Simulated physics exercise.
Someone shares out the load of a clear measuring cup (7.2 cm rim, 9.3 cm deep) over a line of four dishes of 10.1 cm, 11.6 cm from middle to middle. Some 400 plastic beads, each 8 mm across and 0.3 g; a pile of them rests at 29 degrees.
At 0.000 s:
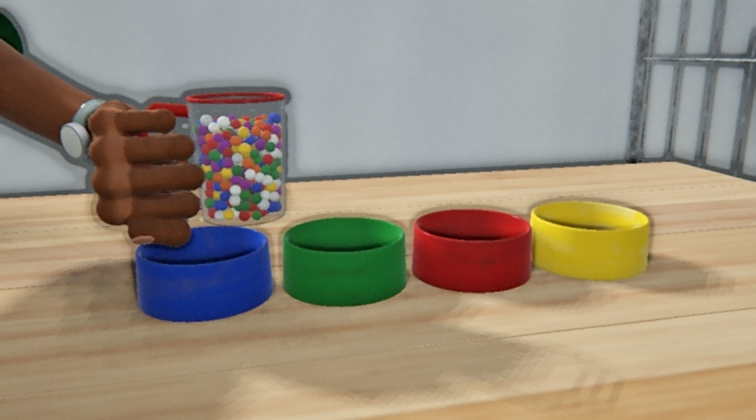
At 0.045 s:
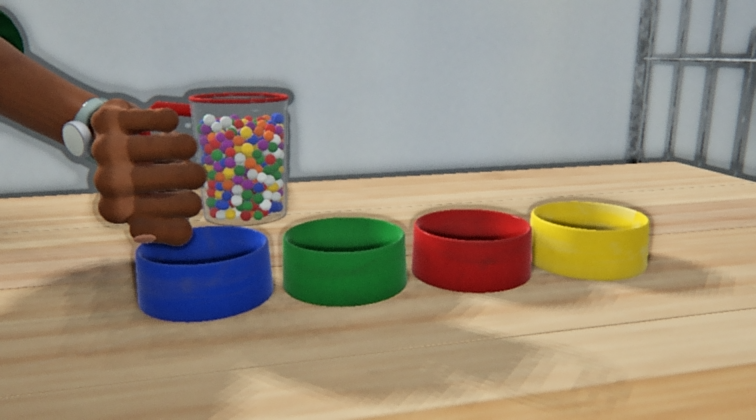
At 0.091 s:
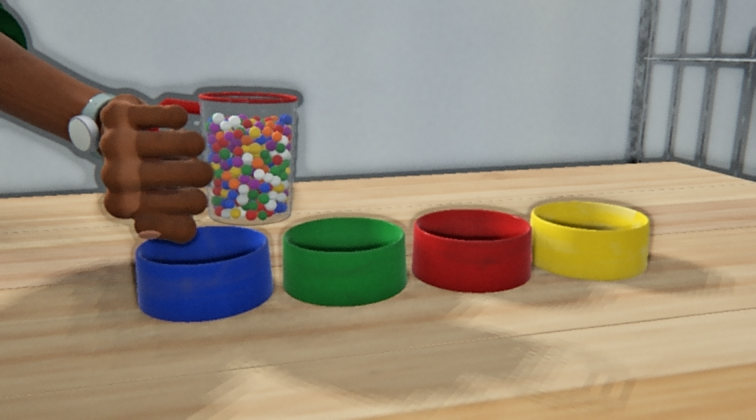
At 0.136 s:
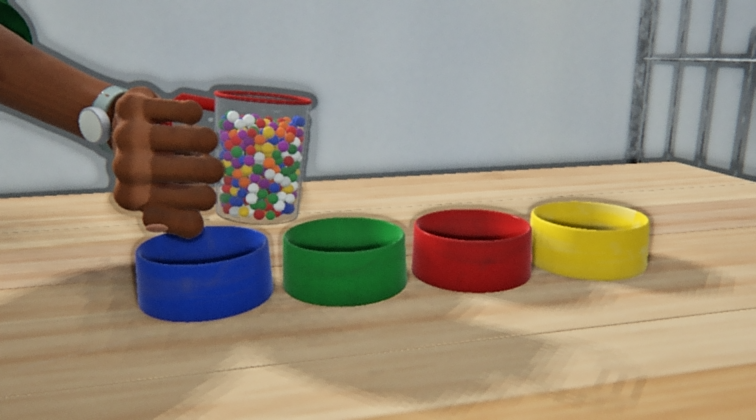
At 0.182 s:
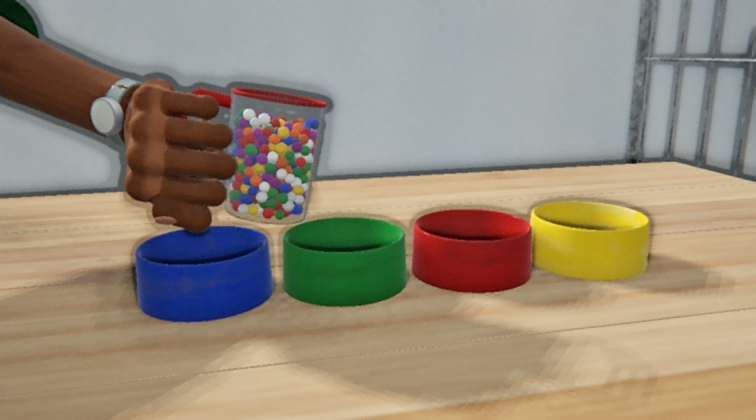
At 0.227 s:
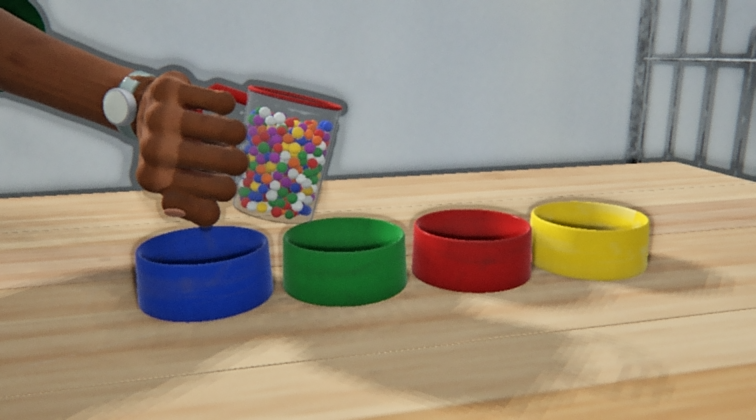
In the video, a hand holds a clear measuring cup of multicoloured beads behind a row of blue, green, red and yellow dishes on a wooden table, then moves it slightly to the right while tilting it a little.
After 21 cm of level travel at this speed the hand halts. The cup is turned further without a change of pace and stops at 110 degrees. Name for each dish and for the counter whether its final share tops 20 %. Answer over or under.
Red: Under, blue: Under, green: Under, yellow: Over, counter: Over.
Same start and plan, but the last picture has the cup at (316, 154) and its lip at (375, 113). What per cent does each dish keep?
Red 0; blue 0; green 0; yellow 60.
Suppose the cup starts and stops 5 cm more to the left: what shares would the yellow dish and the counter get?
Yellow 0, counter 0.
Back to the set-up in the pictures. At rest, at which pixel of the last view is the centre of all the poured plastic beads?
Around (563, 251).
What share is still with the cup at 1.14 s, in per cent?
Roughly 95 per cent.
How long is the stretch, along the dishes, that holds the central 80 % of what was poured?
Some 9 cm.
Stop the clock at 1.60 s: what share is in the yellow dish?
Near 40 per cent so far.
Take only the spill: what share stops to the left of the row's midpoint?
Roughly 0 per cent.
Then, at 0.78 s, tilt 60 degrees; cup holds 100 %.
Then, at 1.14 s, tilt 90 degrees; cup holds 95 %, yellow 5 %.
Then, at 1.60 s, tilt 110 degrees; cup holds 35 %, yellow 40 %.
By 2.7 s all is still; red 0 %, blue 0 %, green 0 %, yellow 60 %, counter 40 %.
